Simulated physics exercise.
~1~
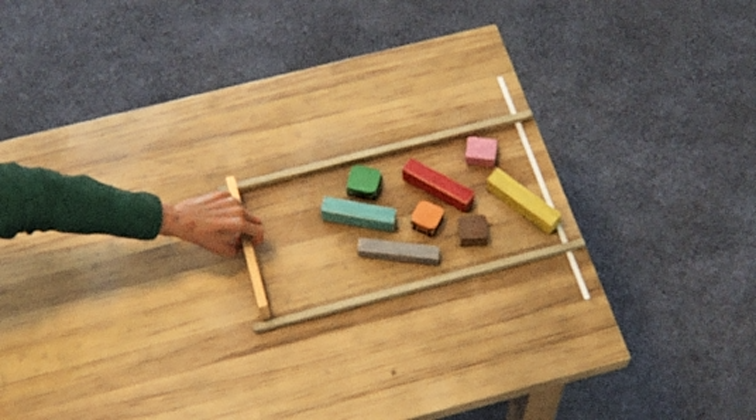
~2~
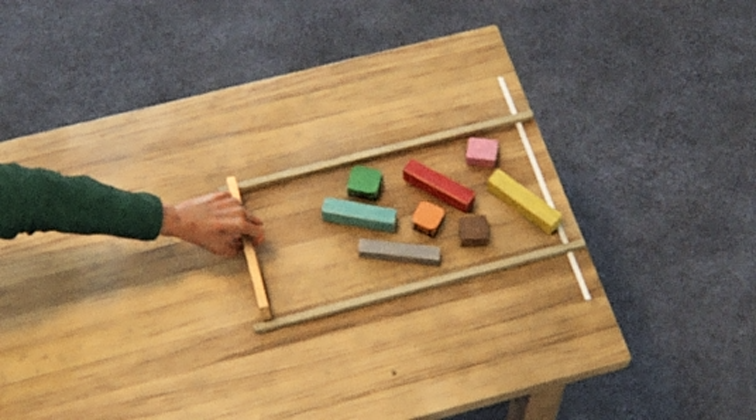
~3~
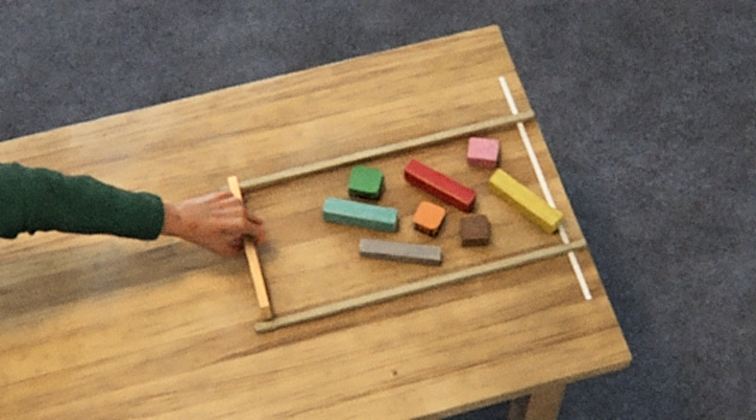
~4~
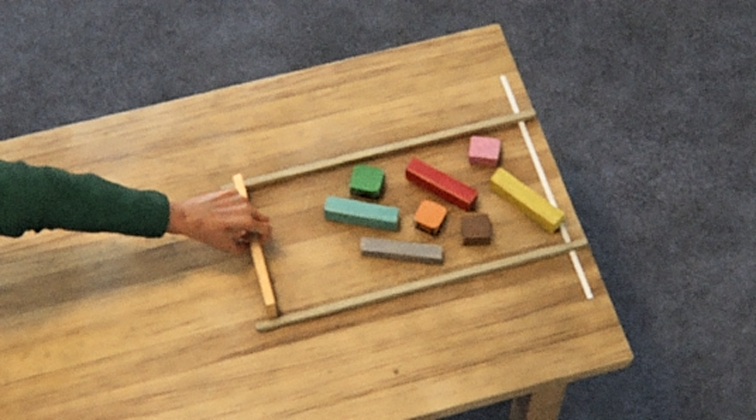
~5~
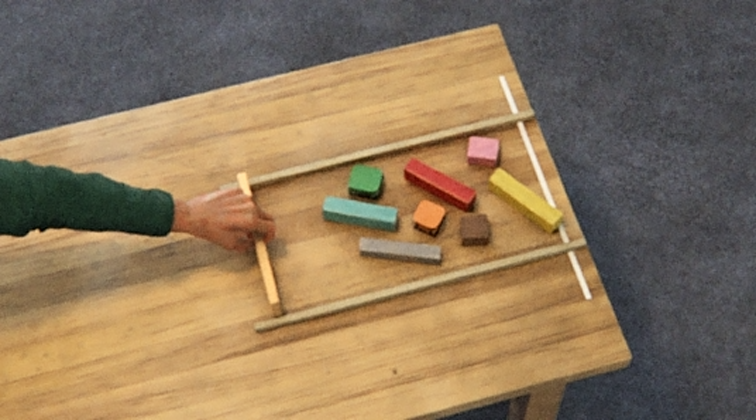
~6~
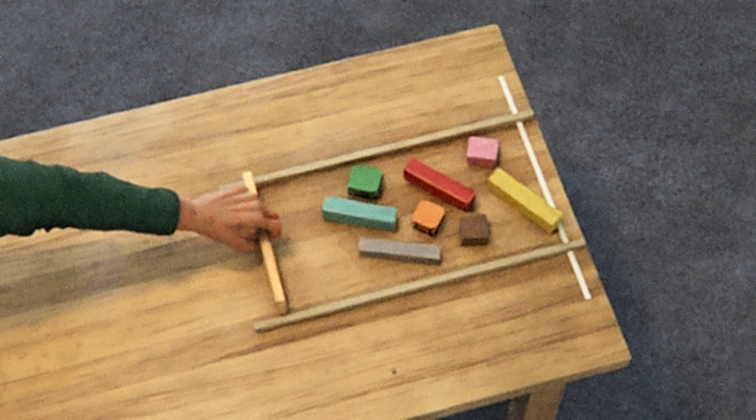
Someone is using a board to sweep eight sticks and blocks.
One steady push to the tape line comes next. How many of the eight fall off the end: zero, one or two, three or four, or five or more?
A lot - five plus.
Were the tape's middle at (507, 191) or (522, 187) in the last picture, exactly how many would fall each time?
Floor count: 3; 3.
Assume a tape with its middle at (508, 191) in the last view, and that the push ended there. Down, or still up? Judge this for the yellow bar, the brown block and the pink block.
What happens: The yellow bar goes down, the brown block goes down, the pink block goes down.
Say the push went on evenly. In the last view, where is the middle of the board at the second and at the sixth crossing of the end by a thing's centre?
The first one at (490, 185), the next at (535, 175).
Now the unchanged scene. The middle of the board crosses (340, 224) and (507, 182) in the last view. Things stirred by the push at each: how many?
At the first spot 1, then 8.
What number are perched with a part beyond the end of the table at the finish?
1 of them.
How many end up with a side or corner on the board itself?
Result: 1 in all.
Soon after, none off yet; yellow bar at rest near (524, 201); pink block at rest near (482, 152); brown block at rest near (474, 230).
After that, none off yet; yellow bar displaced a little near (542, 194); pink block displaced about its own width near (503, 142); brown block displaced well along near (539, 220).
In the end, the number that fall off is five or more; gone, turquoise bar, grey bar, orange case, red stick, brown block, pink block and yellow bar.
